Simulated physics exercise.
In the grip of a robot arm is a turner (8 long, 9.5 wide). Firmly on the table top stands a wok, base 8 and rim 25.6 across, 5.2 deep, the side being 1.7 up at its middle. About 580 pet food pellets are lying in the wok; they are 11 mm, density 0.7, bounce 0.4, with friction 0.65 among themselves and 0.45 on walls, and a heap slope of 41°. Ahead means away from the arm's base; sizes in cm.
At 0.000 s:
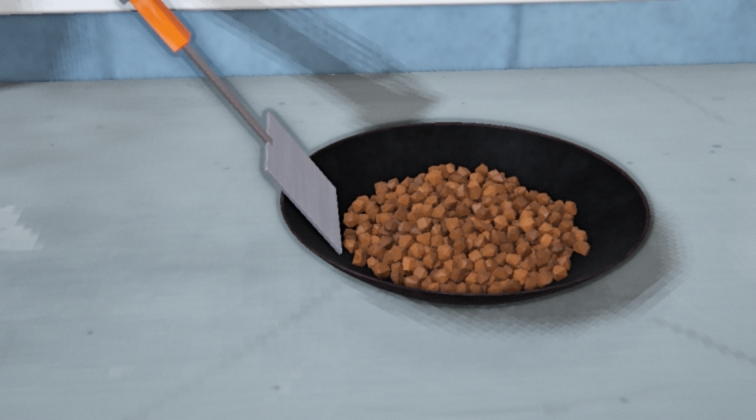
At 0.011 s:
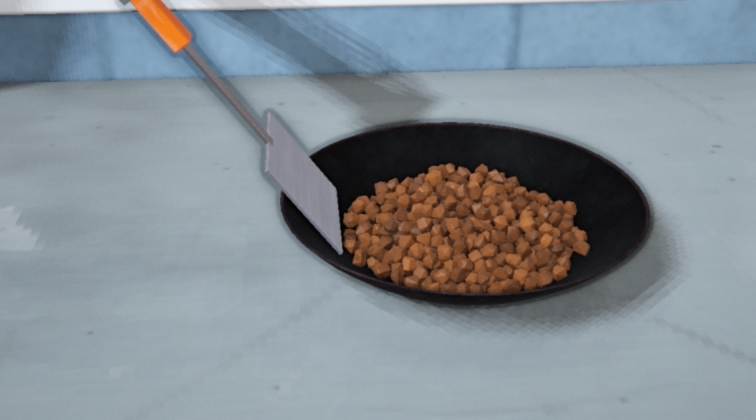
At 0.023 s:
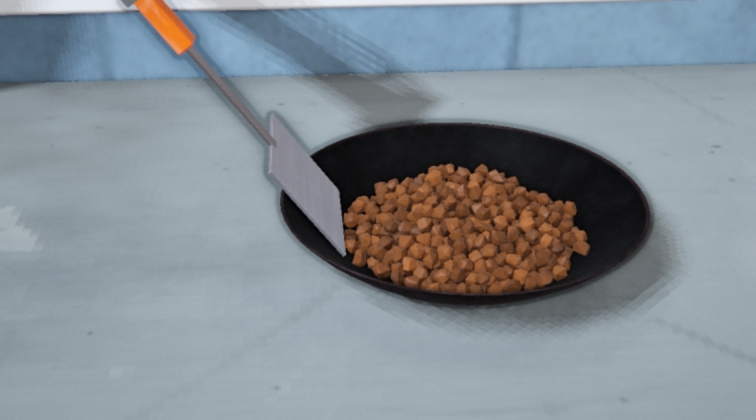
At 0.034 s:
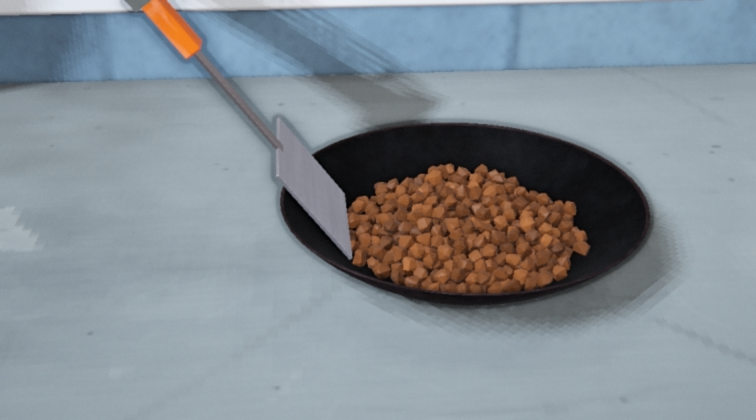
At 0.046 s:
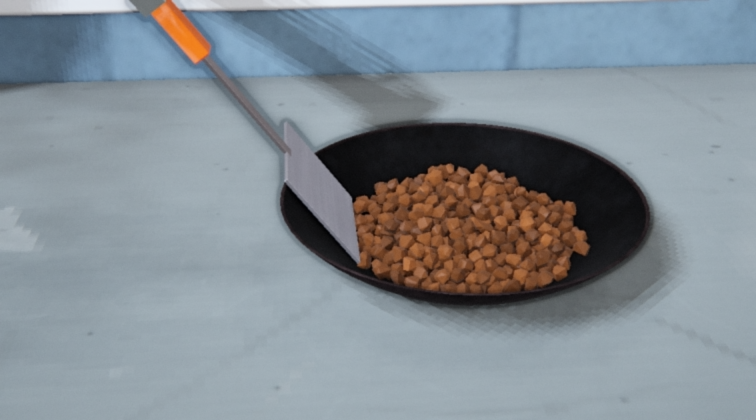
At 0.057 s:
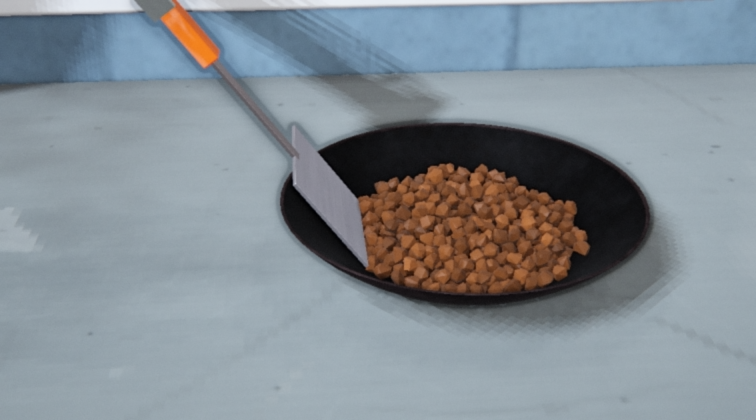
A turner with an orange handle slides slightly right against brown pellets in a black wok.
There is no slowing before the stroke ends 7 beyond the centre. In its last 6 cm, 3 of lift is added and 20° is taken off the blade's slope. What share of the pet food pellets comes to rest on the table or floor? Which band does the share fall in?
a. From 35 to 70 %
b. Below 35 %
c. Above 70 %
Answer: B.
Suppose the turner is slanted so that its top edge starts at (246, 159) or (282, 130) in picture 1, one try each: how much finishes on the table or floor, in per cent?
Some 15 per cent, then some 25 per cent.
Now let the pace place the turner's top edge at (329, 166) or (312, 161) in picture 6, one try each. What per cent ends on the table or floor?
That comes to about 55 and about 45 percent, in that order.
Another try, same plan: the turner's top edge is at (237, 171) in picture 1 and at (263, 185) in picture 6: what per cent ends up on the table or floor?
Around 15 per cent finishes on the table or floor.
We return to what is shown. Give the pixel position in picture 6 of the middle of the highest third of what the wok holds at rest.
Somewhere around (586, 184) in the last picture.
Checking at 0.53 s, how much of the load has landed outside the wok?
I'd say close to 15 in a hundred.
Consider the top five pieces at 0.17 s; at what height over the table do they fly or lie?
Around 6 cm above the table.
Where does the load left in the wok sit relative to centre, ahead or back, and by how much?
It rests close to 5.5 centimetres ahead of centre.
After 0.17 s, sloping 54°, highest piece 6 above the table; 576 in the wok.
After 0.28 s, sloping 46°, highest piece 10 above the table; 562 in the wok, 14 on the blade or in flight.
After 0.53 s, sloping 34°, highest piece 8 above the table; 487 in the wok, 85 on the table or floor, 4 on the blade or in flight.
After 1.58 s, sloping 34°, highest piece 8 above the table; 483 in the wok, 93 on the table or floor.
In the end, 483 in the wok, 93 on the table or floor. That is 16 % on the table or floor.
